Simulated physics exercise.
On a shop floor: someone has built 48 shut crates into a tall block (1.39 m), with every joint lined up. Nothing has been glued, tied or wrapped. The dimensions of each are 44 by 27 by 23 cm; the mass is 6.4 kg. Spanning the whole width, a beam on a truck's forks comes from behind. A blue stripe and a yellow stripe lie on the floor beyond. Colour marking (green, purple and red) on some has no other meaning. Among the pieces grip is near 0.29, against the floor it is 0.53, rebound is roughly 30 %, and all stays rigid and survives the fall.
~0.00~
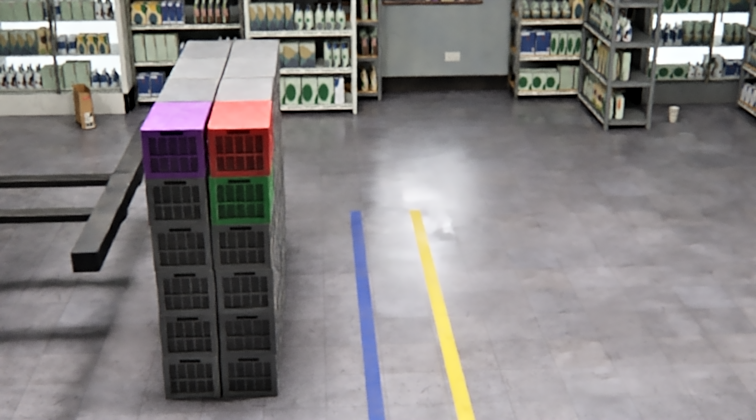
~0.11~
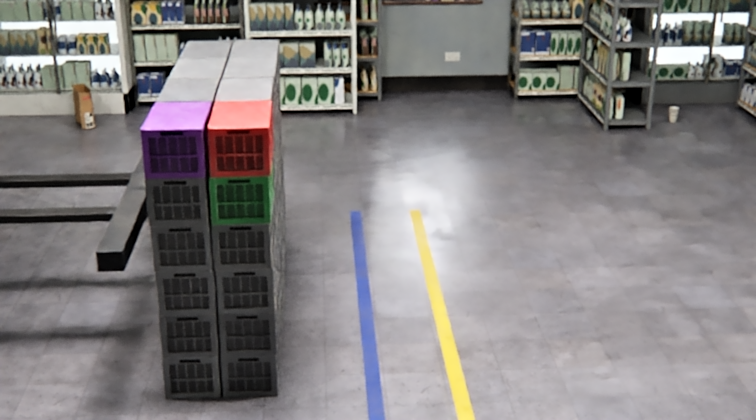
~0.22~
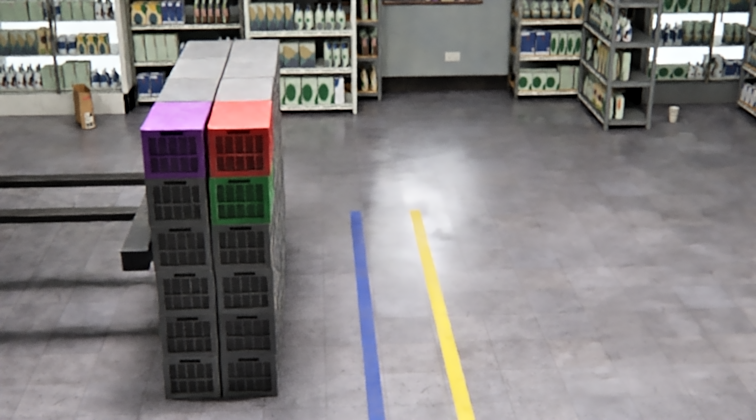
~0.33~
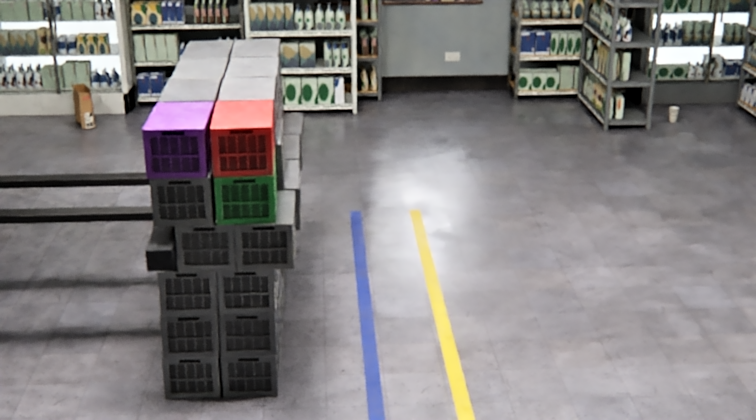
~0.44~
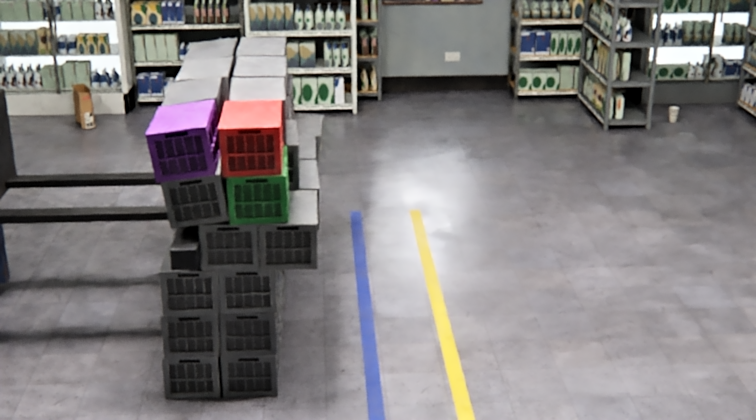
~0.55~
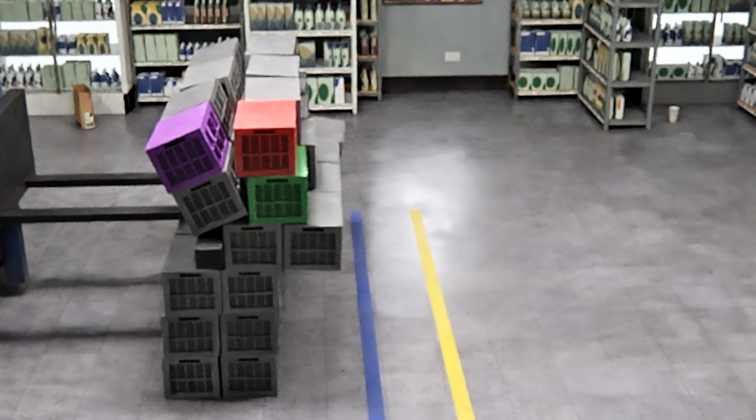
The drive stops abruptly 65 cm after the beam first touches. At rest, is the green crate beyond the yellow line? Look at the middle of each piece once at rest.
The piece is left over the line.
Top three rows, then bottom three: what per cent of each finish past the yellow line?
Of the top ones 40 percent, of the bottom ones 0 percent.
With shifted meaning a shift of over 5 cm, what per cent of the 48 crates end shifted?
Shifted share: 65 %.
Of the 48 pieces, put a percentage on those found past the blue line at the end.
Result: Around 35 per cent.
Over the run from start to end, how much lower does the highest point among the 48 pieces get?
I make it close to 35 cm.
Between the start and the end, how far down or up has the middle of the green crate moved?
90 centimetres lower, roughly.
After 0.82 s, none of the 48 crates past the yellow line, 35 disturbed; green crate leaning 16°; purple crate leaning 49°, 33 cm lower.
After 1.32 s, 7 of the 48 crates past the yellow line; green crate upside down; purple crate upside down.
At rest (3.7 s), 9 of the 48 crates past the yellow line; green crate upside down; red crate on its side; purple crate 1.15 m lower. As the last picture would show them, middles, green crate near (543, 353).
